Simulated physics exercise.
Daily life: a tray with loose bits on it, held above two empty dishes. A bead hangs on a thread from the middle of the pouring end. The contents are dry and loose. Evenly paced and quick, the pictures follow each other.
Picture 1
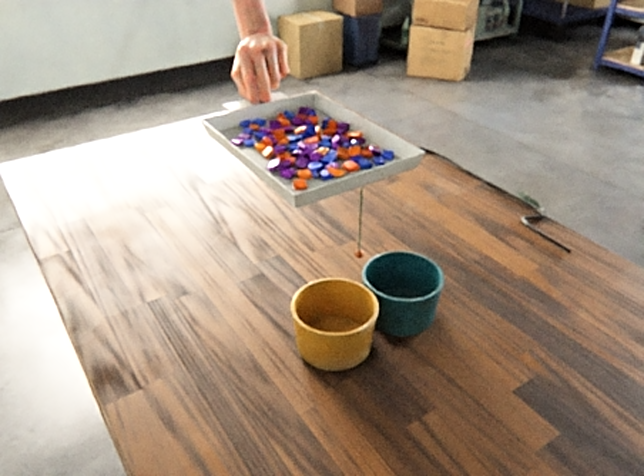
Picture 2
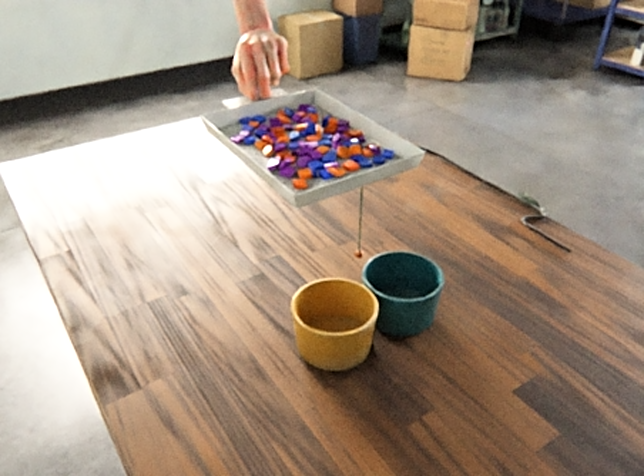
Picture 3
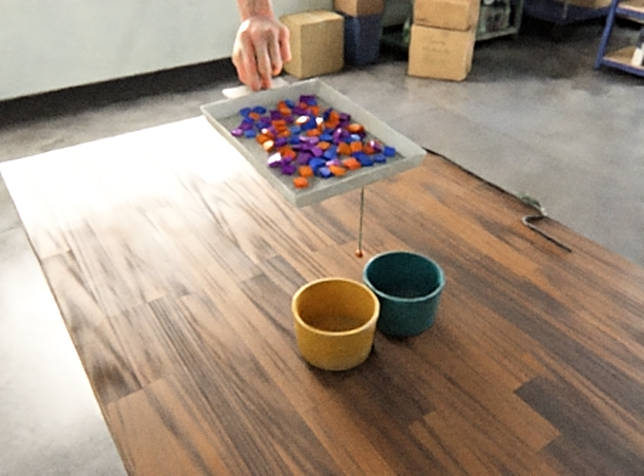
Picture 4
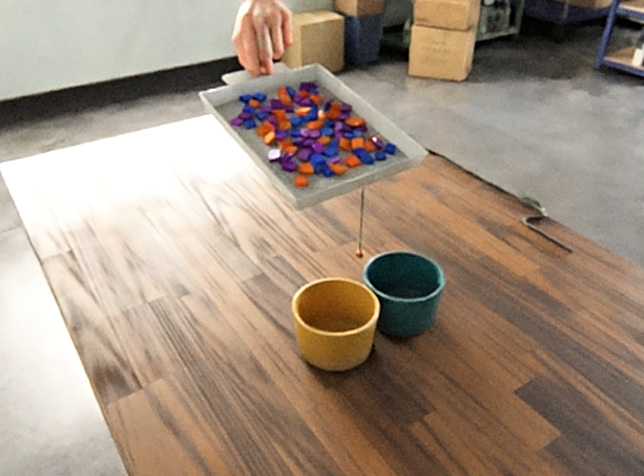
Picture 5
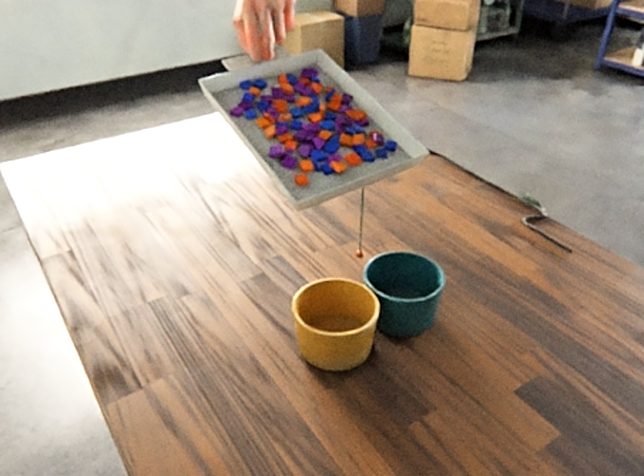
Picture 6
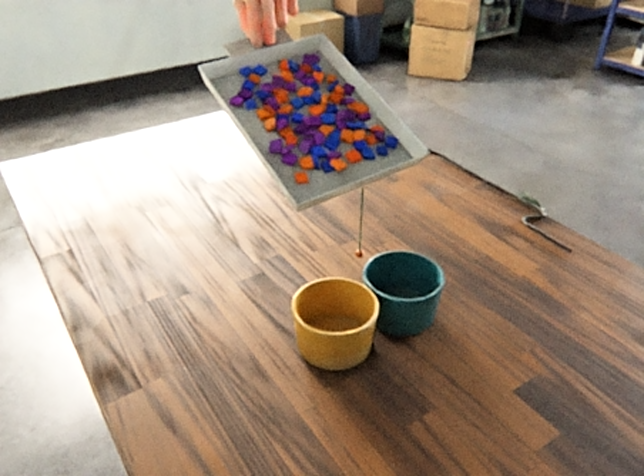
A hand held a tray of orange, blue and purple pieces above a yellow dish and a teal one, then raised its far end, gradually tilting it toward the near left corner.
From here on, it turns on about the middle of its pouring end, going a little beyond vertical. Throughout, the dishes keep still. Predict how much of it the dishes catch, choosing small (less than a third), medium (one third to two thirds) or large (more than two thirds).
The catch is large, more than two thirds.
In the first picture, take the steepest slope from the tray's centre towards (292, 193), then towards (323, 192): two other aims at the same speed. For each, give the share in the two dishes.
In turn some 30 and 80 per cent.
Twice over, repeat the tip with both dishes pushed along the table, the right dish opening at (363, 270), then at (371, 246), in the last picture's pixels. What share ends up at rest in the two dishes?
You'd get 50 in a hundred first and 0 in a hundred after that.
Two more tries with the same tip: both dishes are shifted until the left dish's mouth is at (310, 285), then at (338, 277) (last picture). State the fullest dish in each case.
First place: The left-hand one. Second place: The left-hand one.
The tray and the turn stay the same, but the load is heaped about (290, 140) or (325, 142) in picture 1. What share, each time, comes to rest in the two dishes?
About 90 % and 90 %.
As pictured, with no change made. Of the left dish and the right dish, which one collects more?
You'll find more in the left of the two at the end.
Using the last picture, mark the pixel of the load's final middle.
Last view, centre at rest - approx. (346, 334).
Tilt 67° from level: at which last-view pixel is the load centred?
The centre of the load shows up near (343, 174) in the last view.
Shortly afterwards, tray tipped steeply; all but a few on the tray; only a few in the air.
Next, tray tipped past a quarter turn; near a third on the tray; near a third in the left dish; a little in the right dish; a little outside both; a little in the air.
Some moments later, tray tipped past a quarter turn; near two thirds in the left dish; near a quarter in the right dish; a little outside both.
In the end, tray tipped past a quarter turn; near two thirds in the left dish; near a quarter in the right dish; a little outside both.
